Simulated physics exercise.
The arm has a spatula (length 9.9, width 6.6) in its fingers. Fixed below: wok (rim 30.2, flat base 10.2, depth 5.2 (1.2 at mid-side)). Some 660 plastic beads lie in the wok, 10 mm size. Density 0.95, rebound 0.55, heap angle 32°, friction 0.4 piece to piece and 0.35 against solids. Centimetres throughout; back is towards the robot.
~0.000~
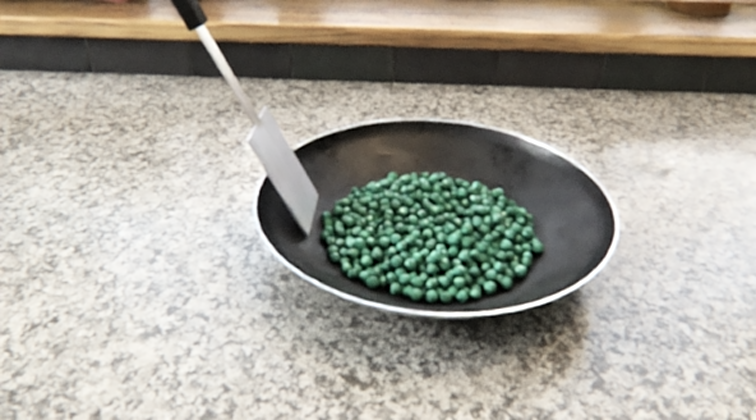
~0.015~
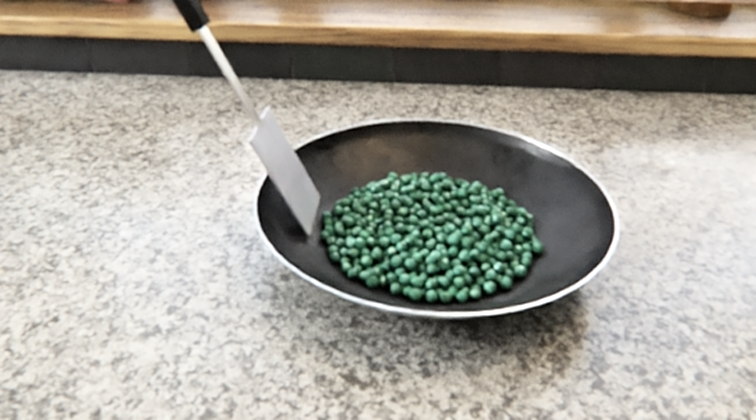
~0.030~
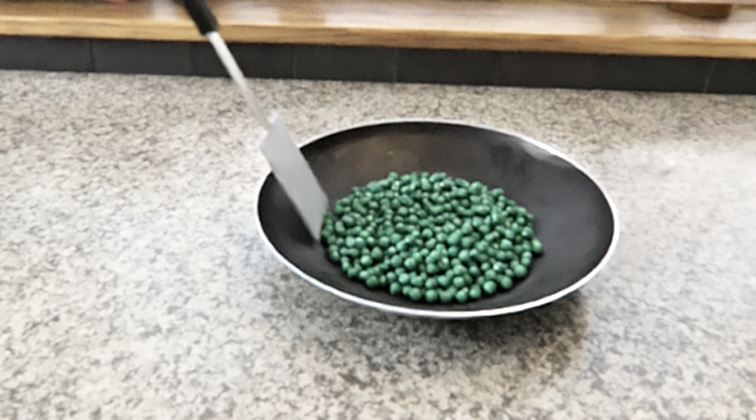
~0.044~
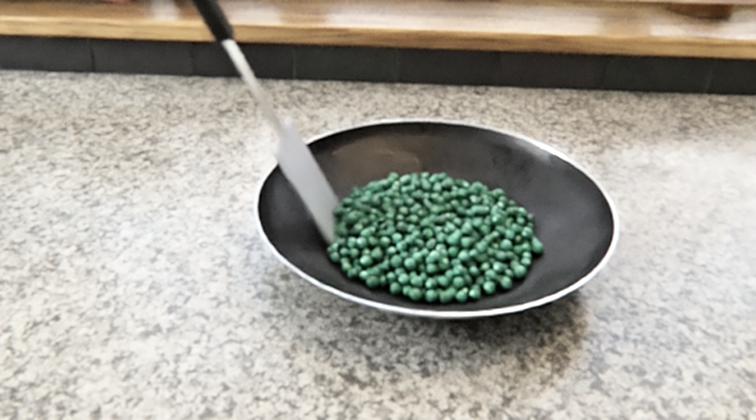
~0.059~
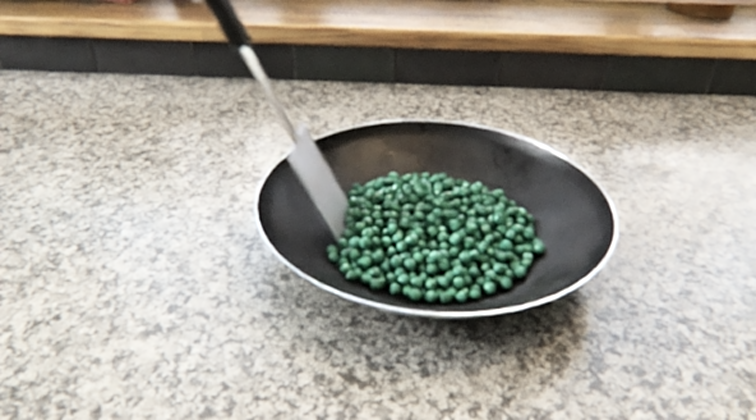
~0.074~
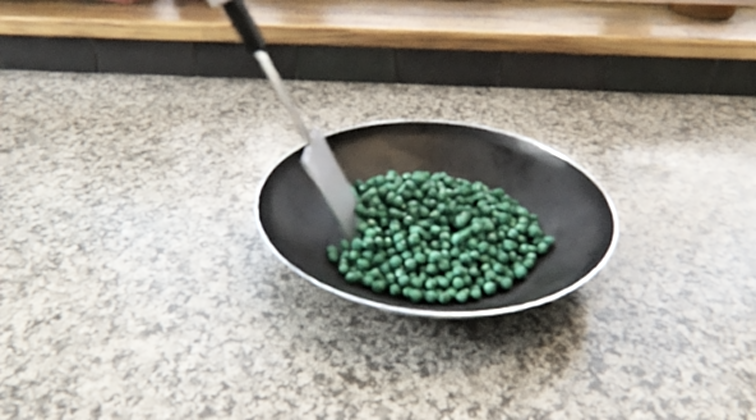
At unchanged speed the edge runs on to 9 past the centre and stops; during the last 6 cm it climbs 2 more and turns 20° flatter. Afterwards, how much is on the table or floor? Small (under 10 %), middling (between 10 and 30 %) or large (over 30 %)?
Answer: Small; under 10 % of the plastic beads finish on the table or floor.
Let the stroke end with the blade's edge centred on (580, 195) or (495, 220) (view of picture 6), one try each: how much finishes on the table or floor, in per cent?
Some 25 and 0 per cent.
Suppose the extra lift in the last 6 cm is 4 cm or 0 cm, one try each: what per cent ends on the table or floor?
About 5 and 5 per cent.
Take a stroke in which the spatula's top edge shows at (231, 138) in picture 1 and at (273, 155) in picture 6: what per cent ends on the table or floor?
Some 0 per cent.
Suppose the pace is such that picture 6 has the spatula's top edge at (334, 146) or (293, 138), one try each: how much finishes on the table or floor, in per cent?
Some 15 and 0 per cent.
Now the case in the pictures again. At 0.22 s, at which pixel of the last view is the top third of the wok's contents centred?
Near (520, 217).
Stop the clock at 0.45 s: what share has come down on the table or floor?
Roughly 5 per cent.
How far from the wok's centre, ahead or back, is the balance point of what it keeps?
Roughly 4.0 cm ahead.
After 0.14 s, sloping 65°, highest piece 6 above the table; 656 in the wok.
After 0.22 s, sloping 59°, highest piece 5 above the table; 656 in the wok.
After 0.45 s, sloping 45°, highest piece 6 above the table; 624 in the wok, 24 on the table or floor, 8 on the blade or in flight.
After 1.50 s, sloping 45°, highest piece 5 above the table; 623 in the wok, 33 on the table or floor.
At rest, 623 in the wok, 33 on the table or floor. That is 5 % on the table or floor.
